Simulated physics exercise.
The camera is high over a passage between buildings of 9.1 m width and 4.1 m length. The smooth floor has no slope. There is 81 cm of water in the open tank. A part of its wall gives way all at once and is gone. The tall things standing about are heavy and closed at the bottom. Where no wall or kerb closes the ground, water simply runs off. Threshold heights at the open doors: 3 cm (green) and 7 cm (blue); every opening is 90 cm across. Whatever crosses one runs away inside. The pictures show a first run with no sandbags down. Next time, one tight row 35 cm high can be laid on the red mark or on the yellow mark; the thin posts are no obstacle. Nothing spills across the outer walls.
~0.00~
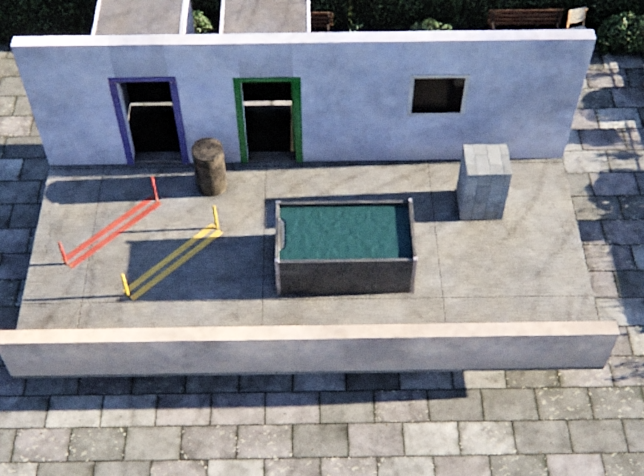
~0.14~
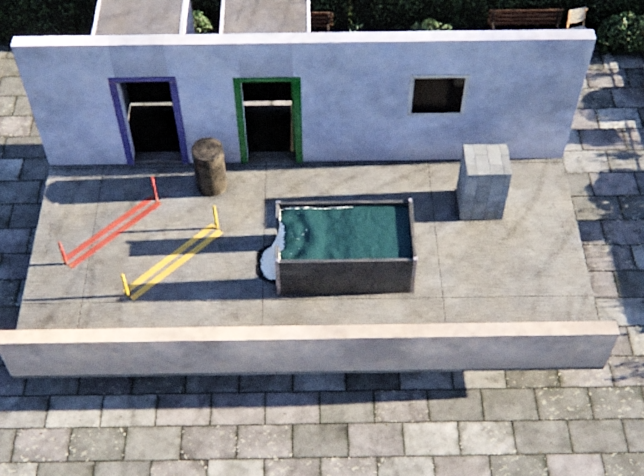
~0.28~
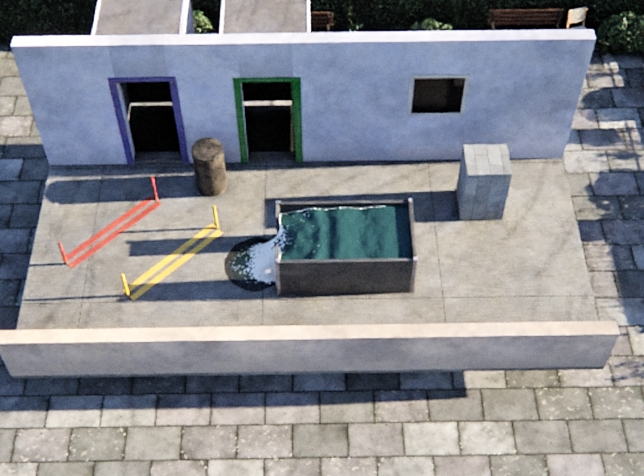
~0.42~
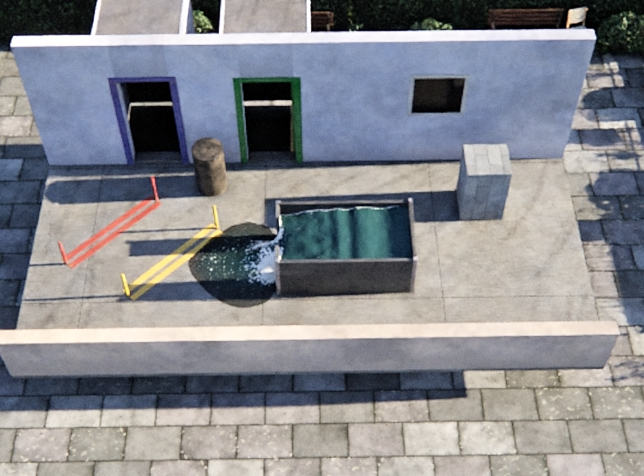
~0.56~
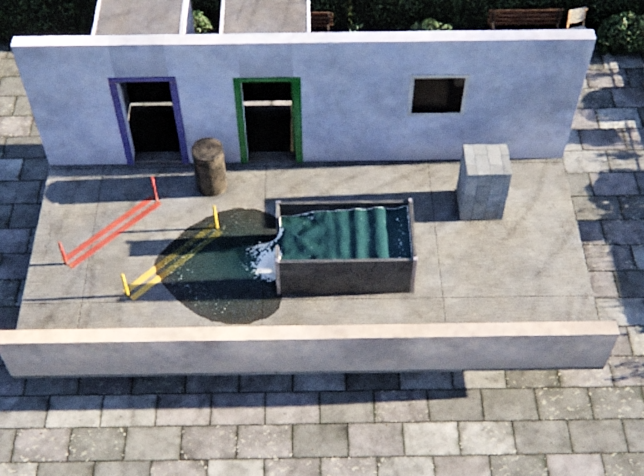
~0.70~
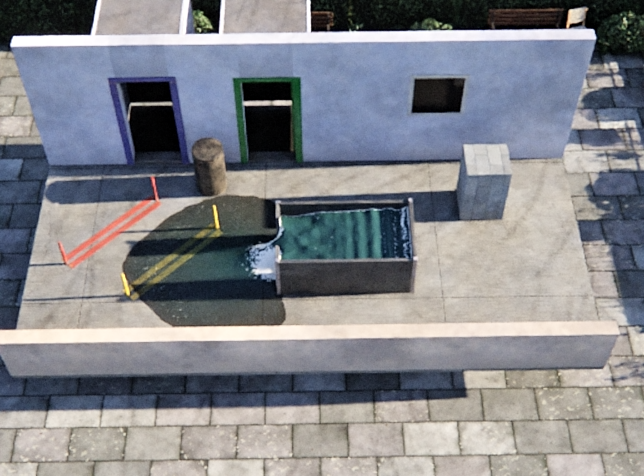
In a paved yard beside a pale wall with purple and green doorways, an open tank of dark green water sits still. Water then bursts from its left side and spreads leftward across the smooth floor in a widening dark sheet, passing over the yellow lines while the tank's surface ripples and lowers.
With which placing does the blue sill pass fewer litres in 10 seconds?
The yellow mark.
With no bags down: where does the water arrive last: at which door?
It is the green one.
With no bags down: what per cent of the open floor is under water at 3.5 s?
Some 45 per cent of it.
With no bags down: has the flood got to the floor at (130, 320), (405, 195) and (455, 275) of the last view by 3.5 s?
In that order: Wet, dry, still dry.
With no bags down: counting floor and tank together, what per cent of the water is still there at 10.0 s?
About 36 per cent.
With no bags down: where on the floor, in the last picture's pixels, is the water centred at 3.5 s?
Around (271, 264).
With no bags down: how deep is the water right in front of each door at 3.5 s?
In cm: Green 2, blue 5.
After 1.4 s water covers 40 % of the floor and is deepest (43 cm) near (276, 261) in the run without bags; in at the blue door, 0 L with no bags, 0 L with the row on red, 0 L on yellow.
After 2.2 s water covers 45 % of the floor and is deepest (32 cm) near (276, 261) in the run without bags; in at the blue door, 0 L with no bags, 9 L with the row on red, 0 L on yellow.
After 3.5 s water covers 45 % of the floor and is deepest (26 cm) near (276, 261) in the run without bags; in at the blue door, 1 L with no bags, 32 L with the row on red, 0 L on yellow.
After 6.0 s water covers 40 % of the floor and is deepest (16 cm) near (276, 261) in the run without bags; in at the blue door, 1 L with no bags, 45 L with the row on red, 0 L on yellow.
After 10.0 s water covers 40 % of the floor and is deepest (10 cm) near (276, 261) in the run without bags; in at the blue door, 1 L with no bags, 45 L with the row on red, 0 L on yellow.
